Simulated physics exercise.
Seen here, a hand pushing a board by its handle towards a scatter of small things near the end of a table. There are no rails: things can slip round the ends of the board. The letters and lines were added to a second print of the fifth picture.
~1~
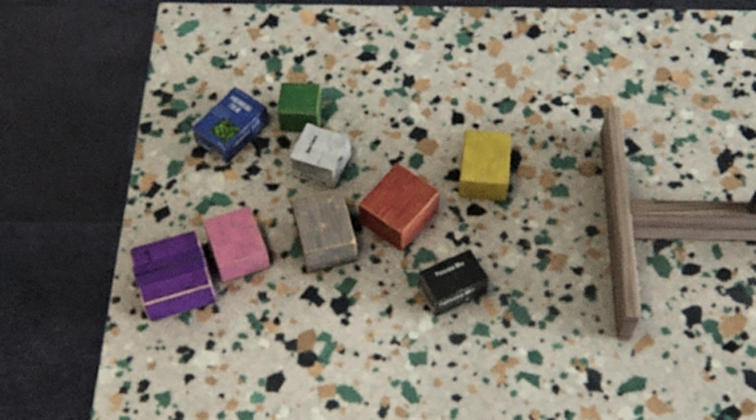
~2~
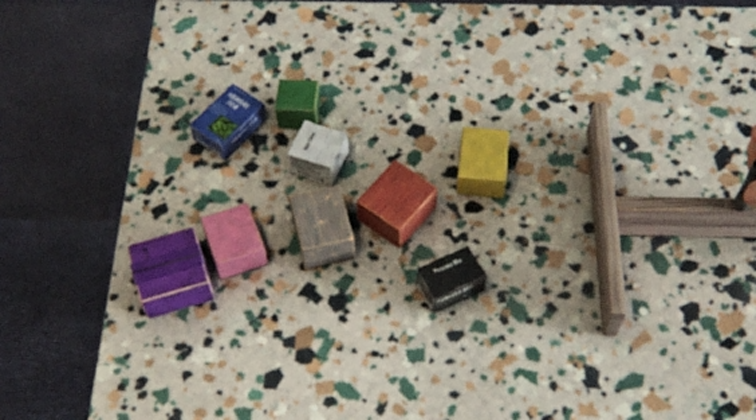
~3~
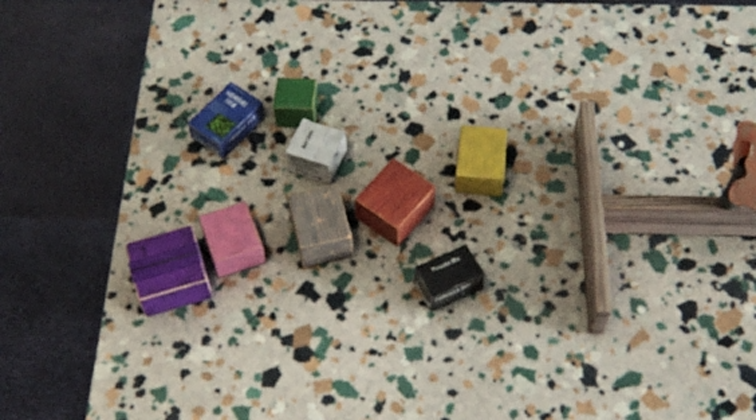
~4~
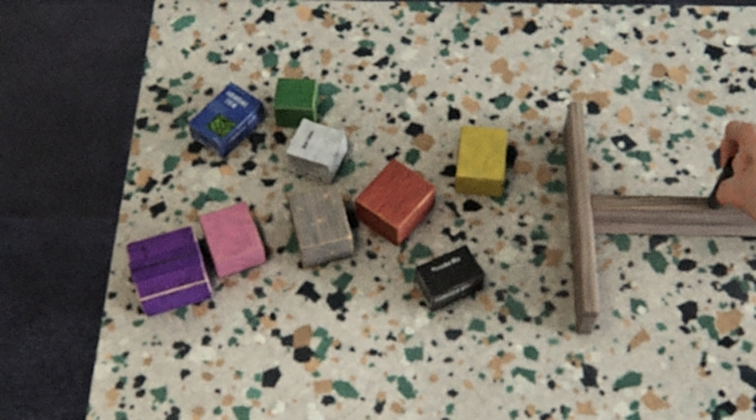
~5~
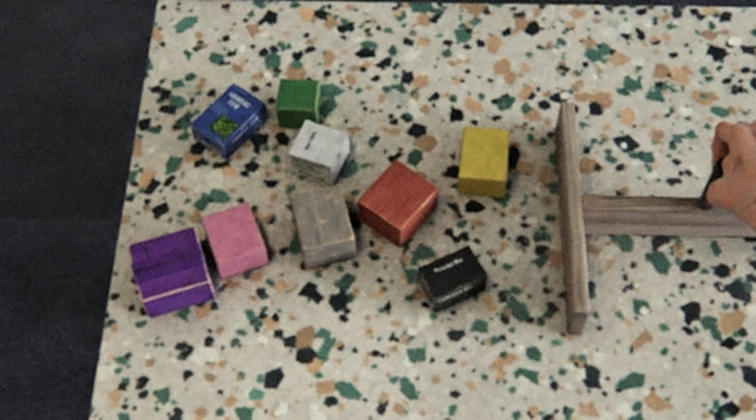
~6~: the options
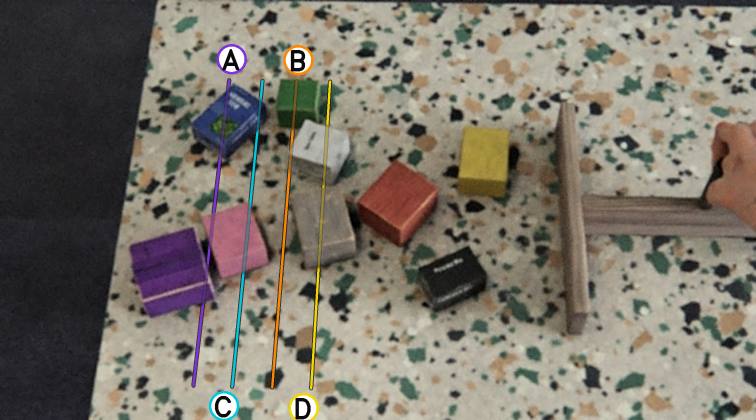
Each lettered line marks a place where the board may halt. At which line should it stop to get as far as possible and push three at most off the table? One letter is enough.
It should halt at A.
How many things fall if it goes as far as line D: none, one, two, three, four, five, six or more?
In all, none.
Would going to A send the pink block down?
Yes.
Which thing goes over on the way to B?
The purple box goes over.
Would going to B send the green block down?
By then, no.
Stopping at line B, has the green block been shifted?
Yes.
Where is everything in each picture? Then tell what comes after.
In the first frame, pink block (236, 244); grey block (324, 230); white packet (321, 156).
In the second frame, board (610, 203); black packet (451, 280).
In the third frame, board (596, 201); yellow block (481, 160).
In the fourth frame, board (584, 201); blue packet (227, 120).
In the fifth frame, board (575, 201); pink block (235, 241); grey block (322, 226); white packet (319, 153).
On the marked copy, A at (213, 221); B at (285, 222); C at (249, 222); D at (321, 223).
Taking A. A third of the way, board (442, 199); black packet (399, 272); yellow block (411, 159).
Two thirds of the way, board (312, 197); purple box (115, 285); pink block (167, 248).
When it is over, board (213, 195); purple box over the edge; pink block over the edge; two fallen.
As for the rest, B is within the limit but short; C is within the limit but short; D is within the limit but short.
